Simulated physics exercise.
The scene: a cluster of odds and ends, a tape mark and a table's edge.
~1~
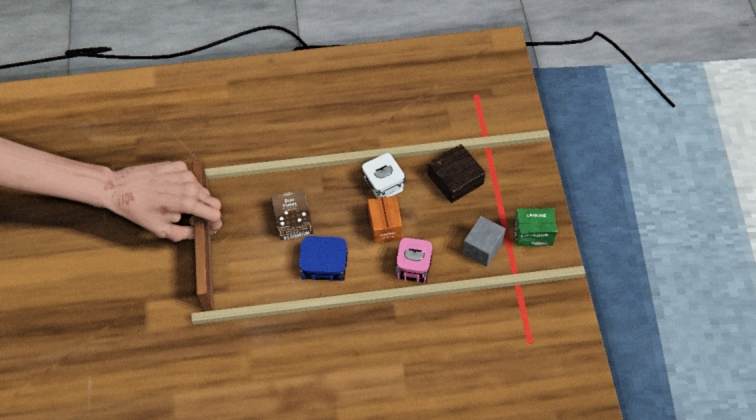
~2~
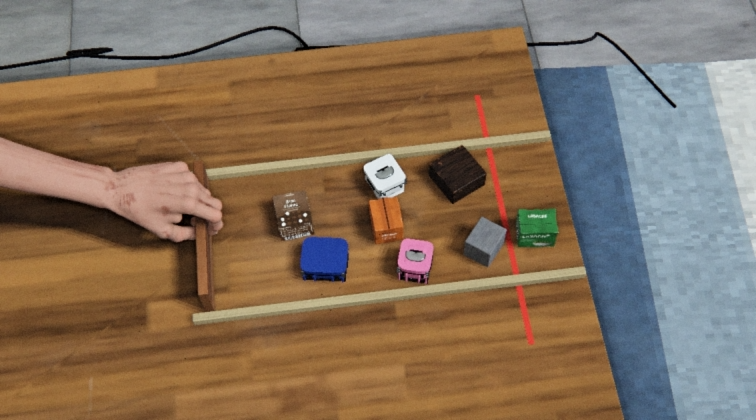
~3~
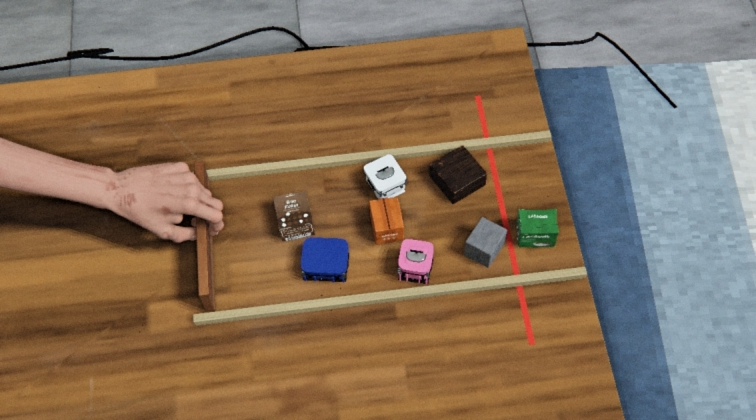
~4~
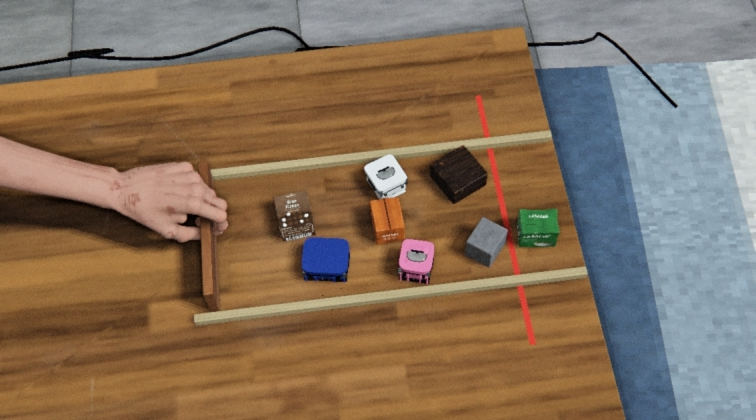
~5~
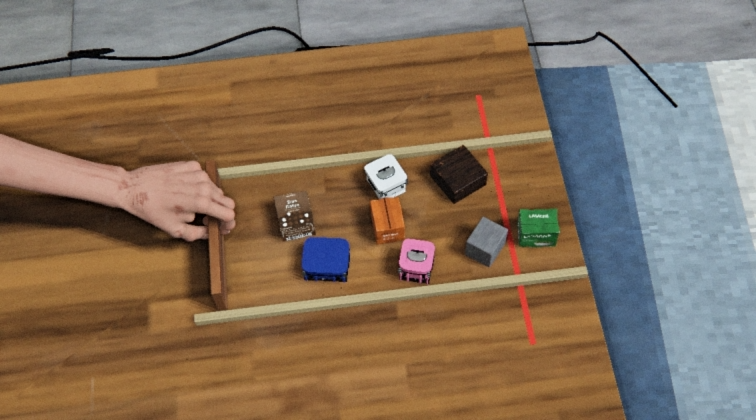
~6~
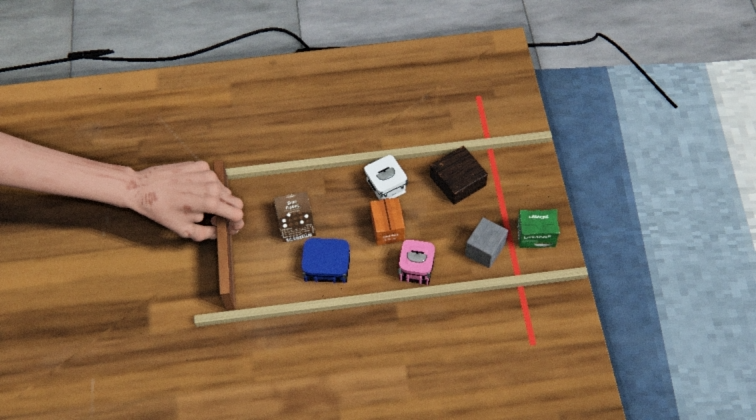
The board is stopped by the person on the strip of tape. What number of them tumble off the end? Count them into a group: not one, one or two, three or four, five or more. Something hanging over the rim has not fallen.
Once the push stops, one or two will be gone from the table.
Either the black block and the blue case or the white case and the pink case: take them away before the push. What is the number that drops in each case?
The counts would be 1 and 1.
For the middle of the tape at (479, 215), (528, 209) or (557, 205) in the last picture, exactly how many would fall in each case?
Going through them in order, you'd see 1, 5 and 8.
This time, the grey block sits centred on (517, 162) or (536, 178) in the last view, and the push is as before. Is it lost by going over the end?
Goes off the end, then goes off the end.
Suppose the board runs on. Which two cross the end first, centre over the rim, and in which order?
Order, earliest first: Green box, grey block.
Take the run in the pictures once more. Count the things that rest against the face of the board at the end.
3 of them.
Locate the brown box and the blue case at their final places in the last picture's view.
In the last picture the brown box sits around (519, 198) and the blue case around (532, 233).
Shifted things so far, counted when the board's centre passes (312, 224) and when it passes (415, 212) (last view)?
The count is 2 at the first point and 8 at the second.
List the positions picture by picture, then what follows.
In the first picture, green box (535, 227); grey block (484, 242); black block (456, 174); board (203, 235); tape (501, 210).
In the second picture, grey block (485, 242); board (204, 235).
In the third picture, black block (458, 175); white case (385, 179).
In the fourth picture, green box (538, 228); orange box (387, 221).
In the fifth picture, grey block (486, 242); blue case (326, 260).
In the sixth picture, green box (538, 229); grey block (486, 243); black block (459, 175); board (225, 234); tape (504, 211).
A little later, none off yet; green box at rest near (538, 229); grey block at rest near (486, 243); black block at rest near (459, 175).
Next, none off yet; green box shifted a little near (551, 225); grey block shifted about its own width near (519, 237); black block shifted a little near (474, 172).
When it is over, the number that fall off is one or two; down, grey block and green box.
